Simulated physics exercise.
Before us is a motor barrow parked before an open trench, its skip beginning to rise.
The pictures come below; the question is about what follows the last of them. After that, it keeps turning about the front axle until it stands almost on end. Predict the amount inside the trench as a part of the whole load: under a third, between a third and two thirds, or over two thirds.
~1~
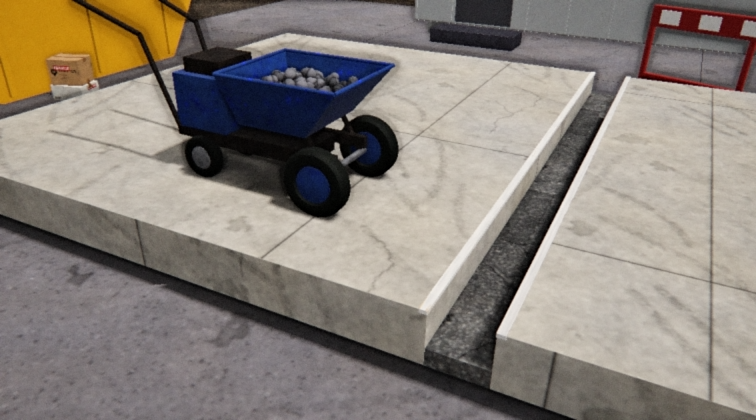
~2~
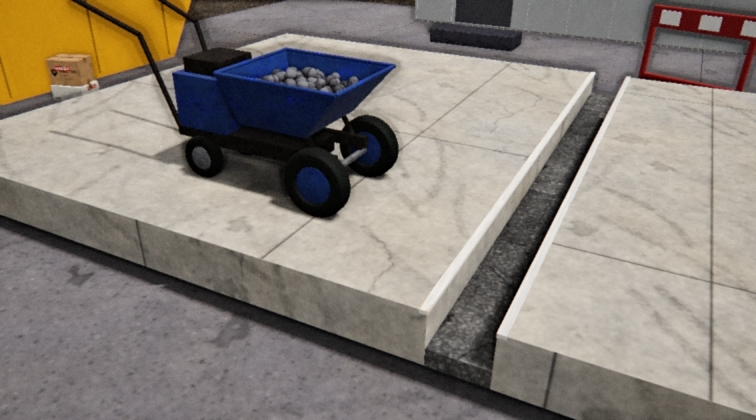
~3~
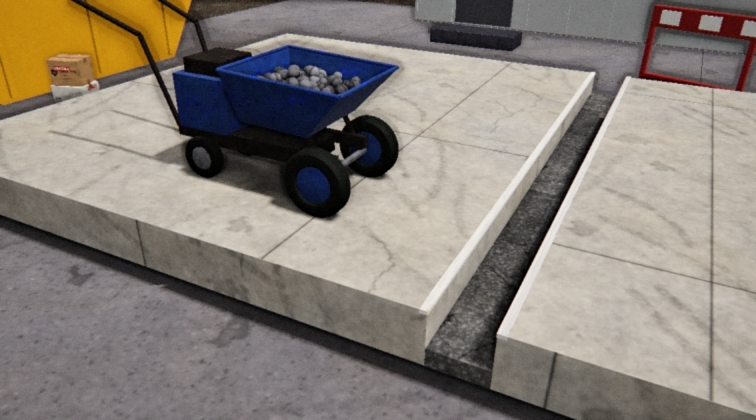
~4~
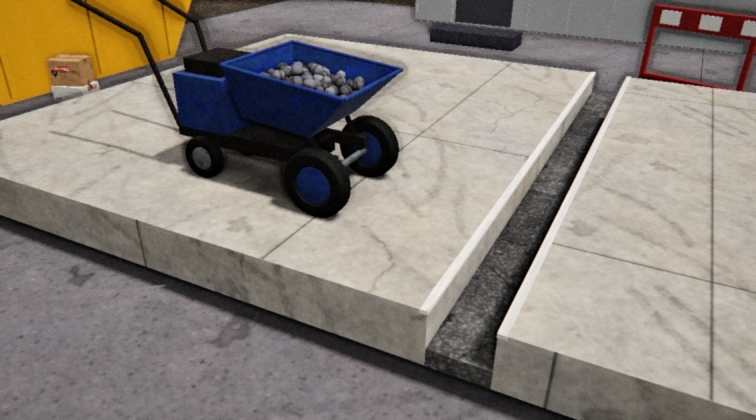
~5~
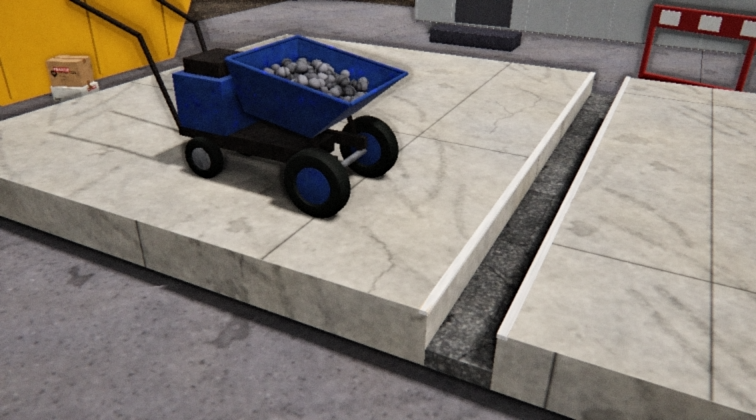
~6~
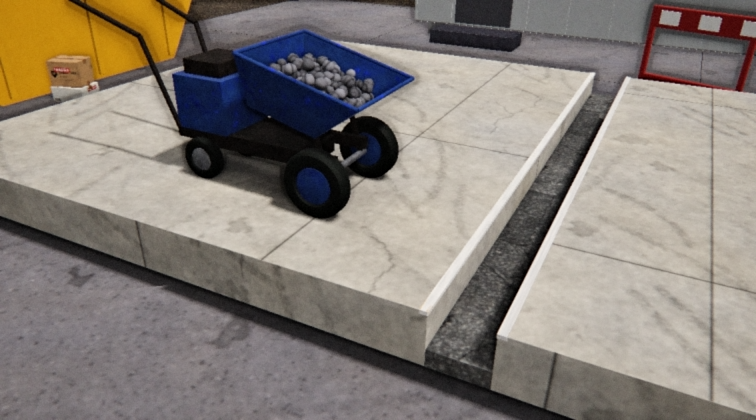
Trench gets a third to two thirds.
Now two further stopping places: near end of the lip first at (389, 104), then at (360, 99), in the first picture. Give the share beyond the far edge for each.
Trial 1 around 0 %, trial 2 around 0 %.
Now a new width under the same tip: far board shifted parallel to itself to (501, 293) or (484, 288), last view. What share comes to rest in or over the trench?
In order: Some 50 per cent, then some 40 per cent.
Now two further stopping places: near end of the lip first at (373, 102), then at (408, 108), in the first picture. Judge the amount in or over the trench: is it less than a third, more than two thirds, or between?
Well, for the first stop the answer is more than two thirds, and for the second it is beyond two thirds.
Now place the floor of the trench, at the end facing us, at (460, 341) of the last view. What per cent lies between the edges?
It works out to some 50 per cent.
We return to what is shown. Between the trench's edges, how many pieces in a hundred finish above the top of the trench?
Roughly 0 %.
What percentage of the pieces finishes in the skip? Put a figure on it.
0 in a hundred, roughly.
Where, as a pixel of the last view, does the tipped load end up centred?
It settles centred around (491, 244).
Shortly afterwards, skip tipped steeply; the whole lot in the skip.
Next, skip tipped right over; the bulk in the skip; a little short of the trench; only a few falling.
Some moments later, skip tipped right over; a little in the skip; near half short of the trench; near a third in or heaped over the trench.
In the end, skip tipped right over; near half short of the trench; near half in or heaped over the trench; none at all beyond it.
